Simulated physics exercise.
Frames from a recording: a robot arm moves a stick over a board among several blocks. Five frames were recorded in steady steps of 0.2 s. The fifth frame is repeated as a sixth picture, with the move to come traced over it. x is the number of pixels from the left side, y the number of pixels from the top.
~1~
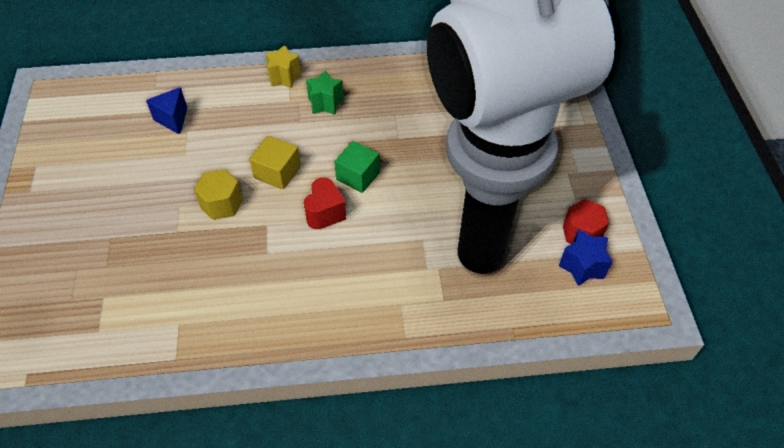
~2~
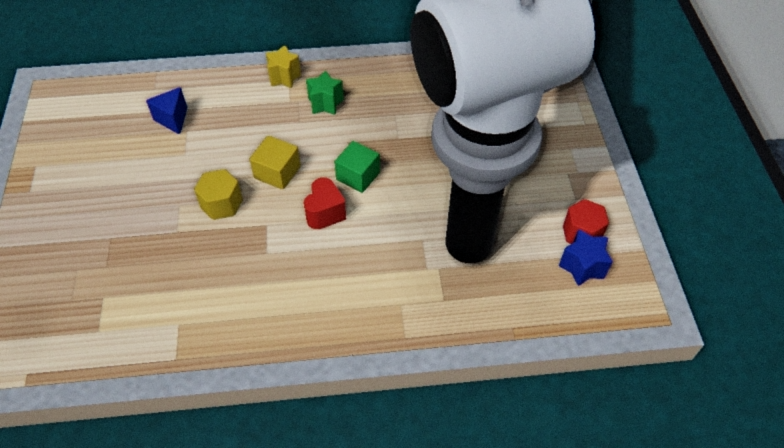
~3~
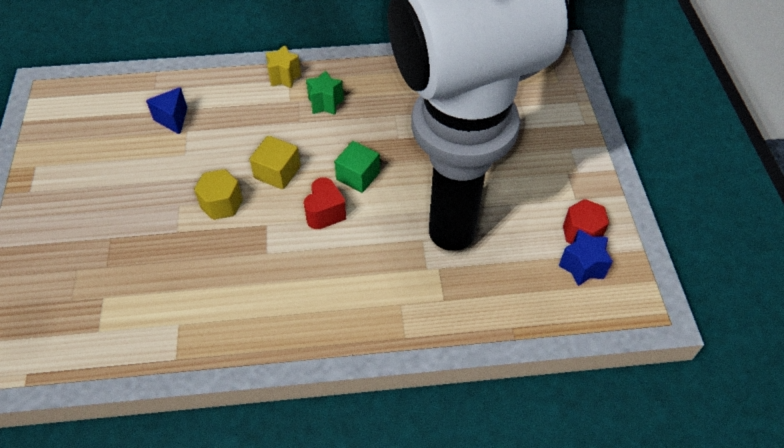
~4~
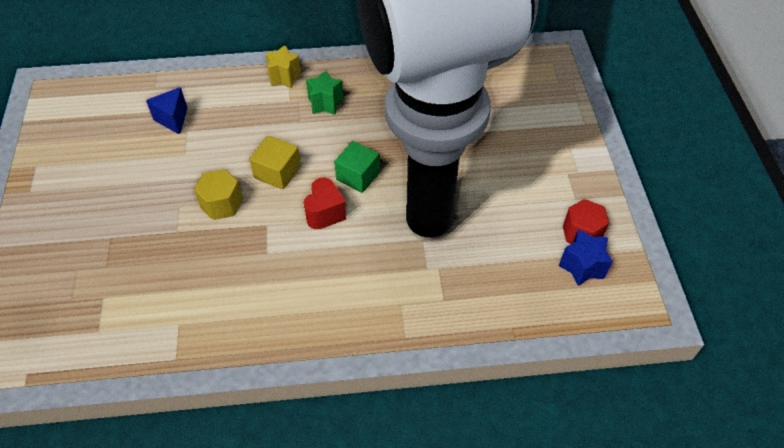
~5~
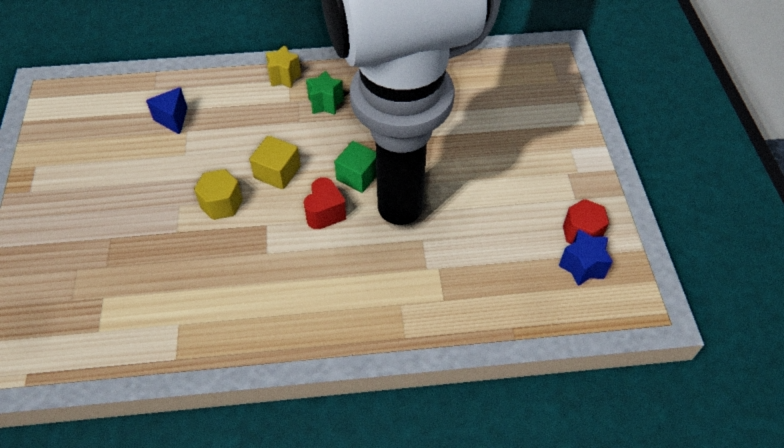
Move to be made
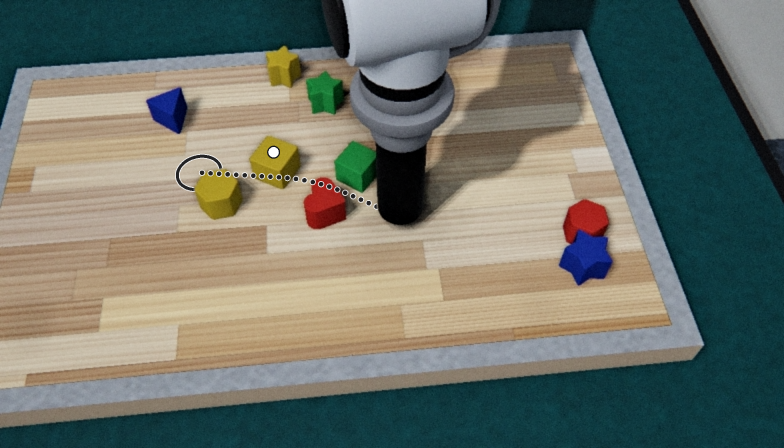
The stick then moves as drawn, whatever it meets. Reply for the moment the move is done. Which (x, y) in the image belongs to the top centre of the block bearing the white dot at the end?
Expect it around (175, 128).
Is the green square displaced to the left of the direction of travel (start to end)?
Going by the path, no.
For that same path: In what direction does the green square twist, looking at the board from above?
Short answer: Clockwise.
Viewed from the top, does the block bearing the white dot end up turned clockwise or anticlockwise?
From above, the block bearing the white dot will be seen to turn clockwise.
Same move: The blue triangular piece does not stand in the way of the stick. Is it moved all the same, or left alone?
The blue triangular piece keeps its place.
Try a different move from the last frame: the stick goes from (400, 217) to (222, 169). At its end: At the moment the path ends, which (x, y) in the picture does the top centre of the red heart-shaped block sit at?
Near (280, 201).
Drawn move, from (400, 217) through (304, 180) to (199, 173); the dot is on the yellow square.
On the path given first. One third of the way, stick (336, 180); red heart-shaped block (311, 196), turned 25° anticlockwise; green square (342, 141), turned 70° clockwise.
Two thirds of the way, stick (265, 167); yellow square (228, 144); red heart-shaped block (309, 196), turned 35° anticlockwise; green square (341, 139), turned 80° clockwise.
At the end, stick (196, 163); blue triangular piece still; yellow hexagonal block (206, 188), turned 35° anticlockwise; yellow square (175, 128), turned 35° clockwise; red heart-shaped block (309, 196), turned 35° anticlockwise; green square (341, 139), turned 80° clockwise.
